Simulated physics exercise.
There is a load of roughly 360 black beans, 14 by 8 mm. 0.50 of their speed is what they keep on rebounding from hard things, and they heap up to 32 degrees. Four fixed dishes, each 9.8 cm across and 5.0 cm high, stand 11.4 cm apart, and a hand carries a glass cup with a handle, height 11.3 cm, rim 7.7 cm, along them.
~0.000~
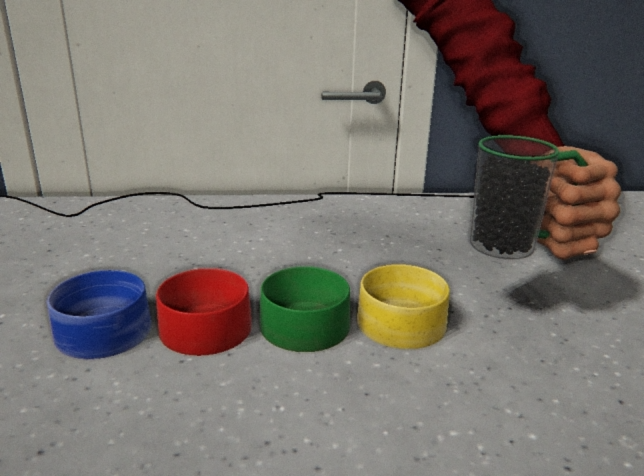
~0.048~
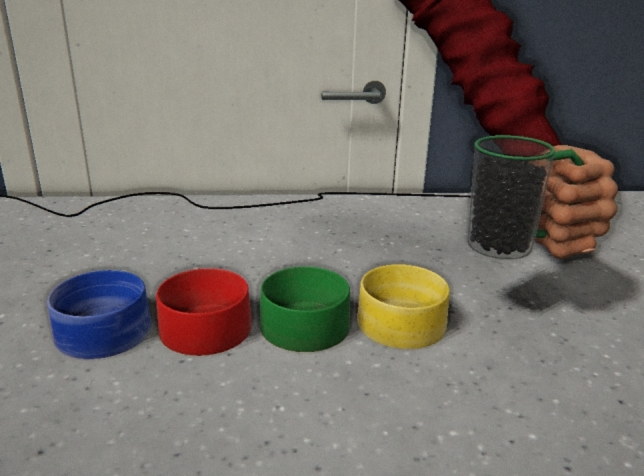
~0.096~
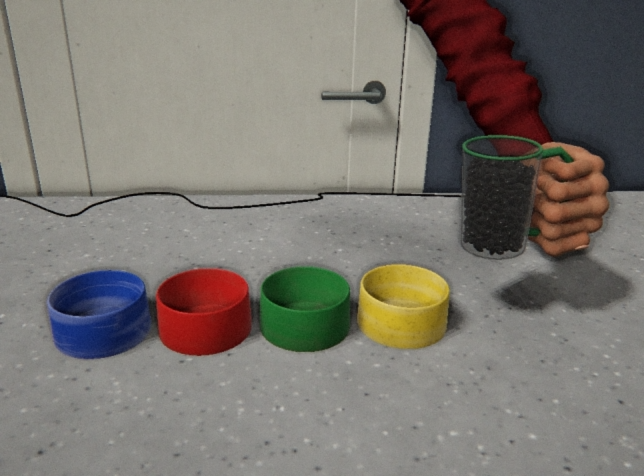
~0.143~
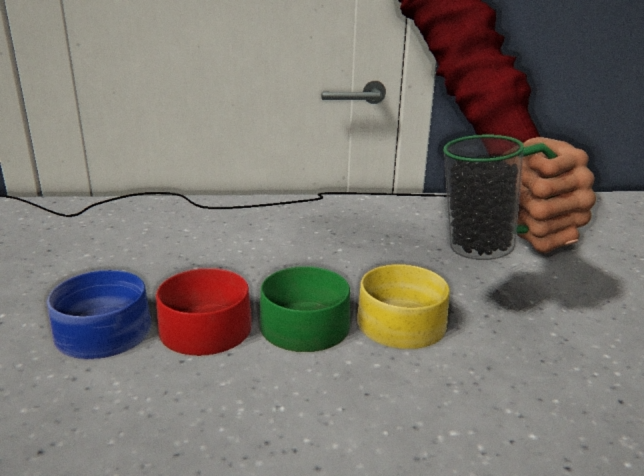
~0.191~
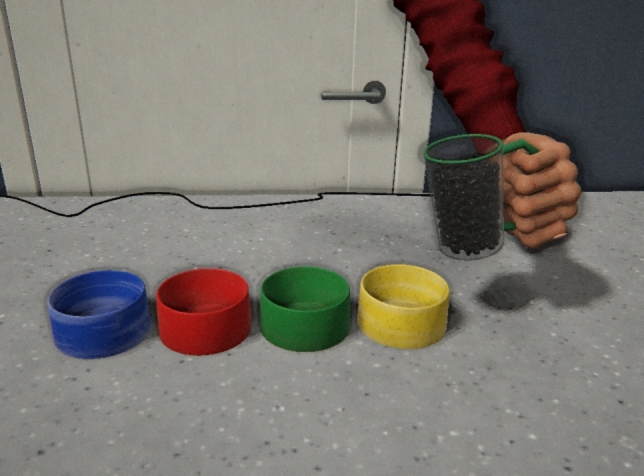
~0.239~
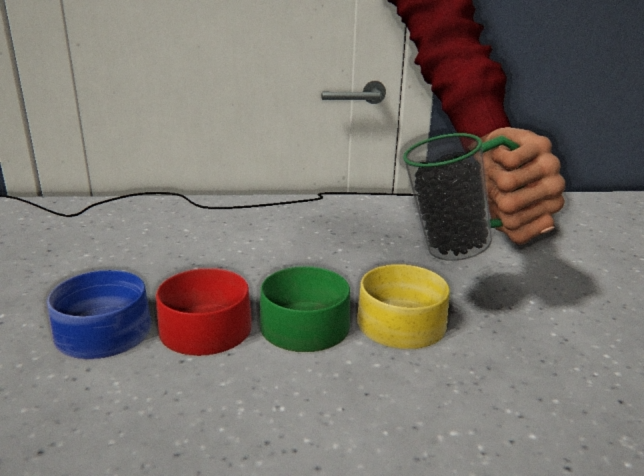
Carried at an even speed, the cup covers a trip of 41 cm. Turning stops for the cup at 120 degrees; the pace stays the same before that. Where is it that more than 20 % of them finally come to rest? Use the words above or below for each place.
Red: Below; blue: Above; green: Below; yellow: Below; counter: Above.
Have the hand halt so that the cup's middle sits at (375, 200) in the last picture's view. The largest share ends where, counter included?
Most of it ends up at green.
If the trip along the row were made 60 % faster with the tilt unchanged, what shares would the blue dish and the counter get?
Blue: 70; counter: 30.
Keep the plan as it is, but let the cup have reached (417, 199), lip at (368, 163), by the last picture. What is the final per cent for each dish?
Kept per dish: Red = 0, blue = 60, green = 0, yellow = 0.
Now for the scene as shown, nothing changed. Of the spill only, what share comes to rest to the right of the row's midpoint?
The answer is some 0 per cent.
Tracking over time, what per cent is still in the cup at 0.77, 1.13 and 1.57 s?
One after the other: 100, 95, 5 in a hundred.
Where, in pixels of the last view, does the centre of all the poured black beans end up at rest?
Look around (75, 325) in the last picture.
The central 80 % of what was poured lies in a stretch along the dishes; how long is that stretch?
I'd put it at close to 17 cm.
After 0.77 s, tilt 65 degrees; cup holds 100 %.
After 1.13 s, tilt 99 degrees; cup holds 95 %, blue 5 %.
After 1.57 s, tilt 120 degrees; cup holds 5 %, blue 50 %.
At rest (2.8 s), red 0 %, blue 55 %, green 0 %, yellow 0 %, counter 45 %.
